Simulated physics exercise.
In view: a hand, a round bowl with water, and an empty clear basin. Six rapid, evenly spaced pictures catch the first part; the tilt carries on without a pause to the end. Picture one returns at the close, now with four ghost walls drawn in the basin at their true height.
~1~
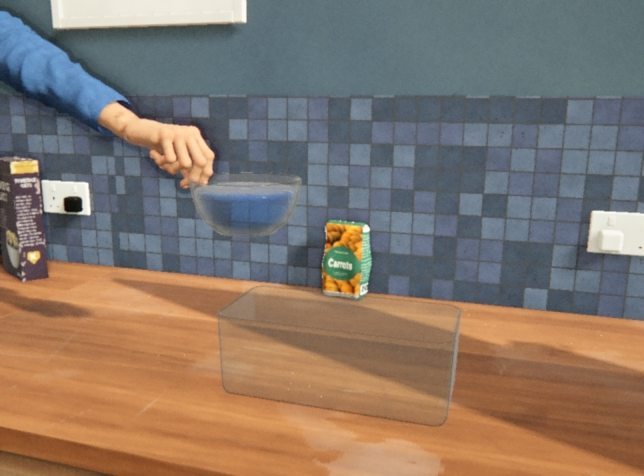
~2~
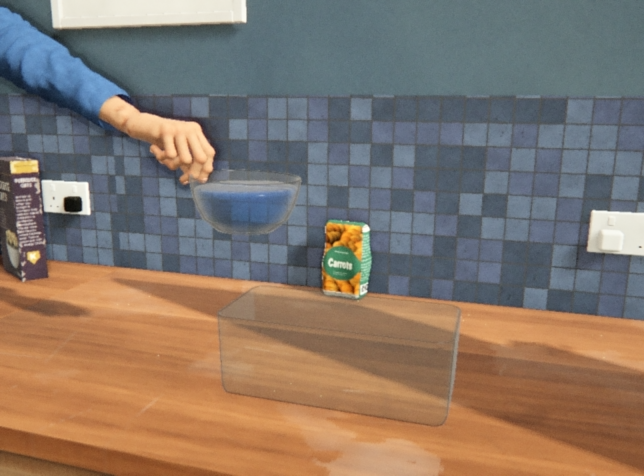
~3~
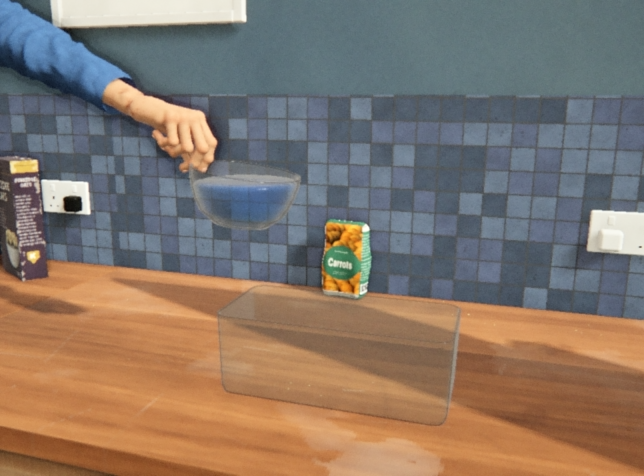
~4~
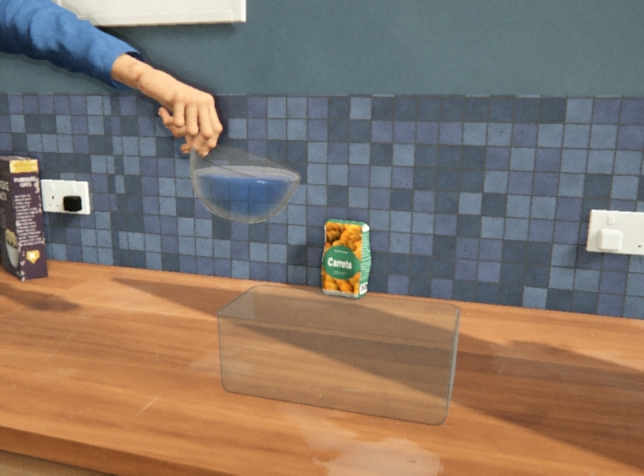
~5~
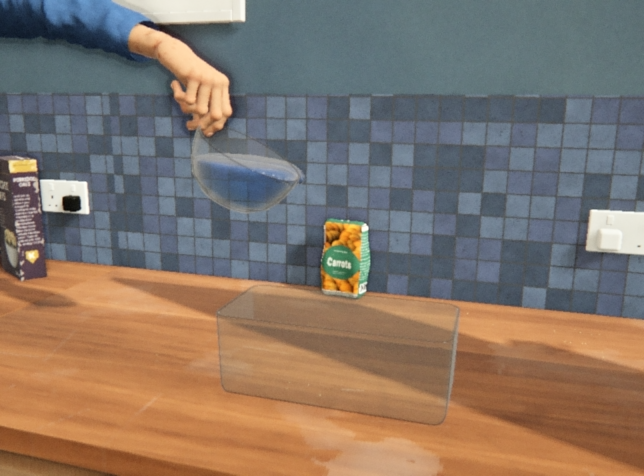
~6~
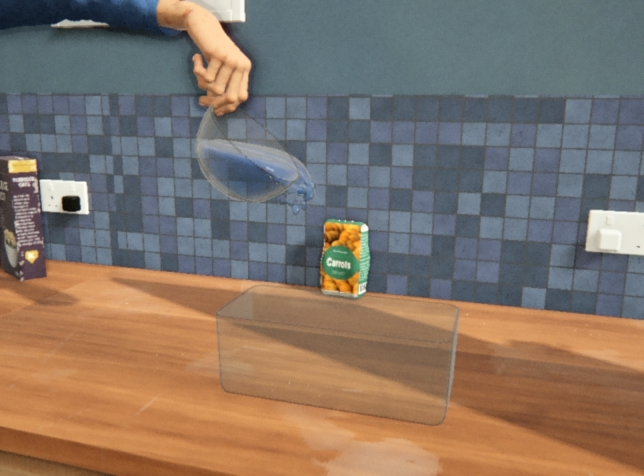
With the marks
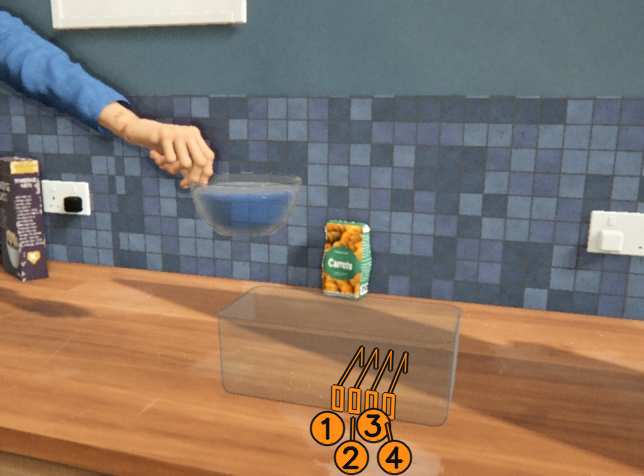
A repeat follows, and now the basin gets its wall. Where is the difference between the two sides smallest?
Use slot 3.
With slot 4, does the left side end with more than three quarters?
No, it does not.
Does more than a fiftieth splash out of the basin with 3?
Yes, it does.
On the marked copy, 1 at (336, 415); 2 at (353, 418); 3 at (369, 421); 4 at (387, 423).
With 1, about 27 % ends left of the wall and 67 % right of it; 6 % is lost outside.
With 2, about 39 % ends left of the wall and 57 % right of it; 4 % is lost outside.
With 3, about 48 % ends left of the wall and 45 % right of it; 7 % is lost outside.
With 4, about 62 % ends left of the wall and 28 % right of it; 10 % is lost outside.
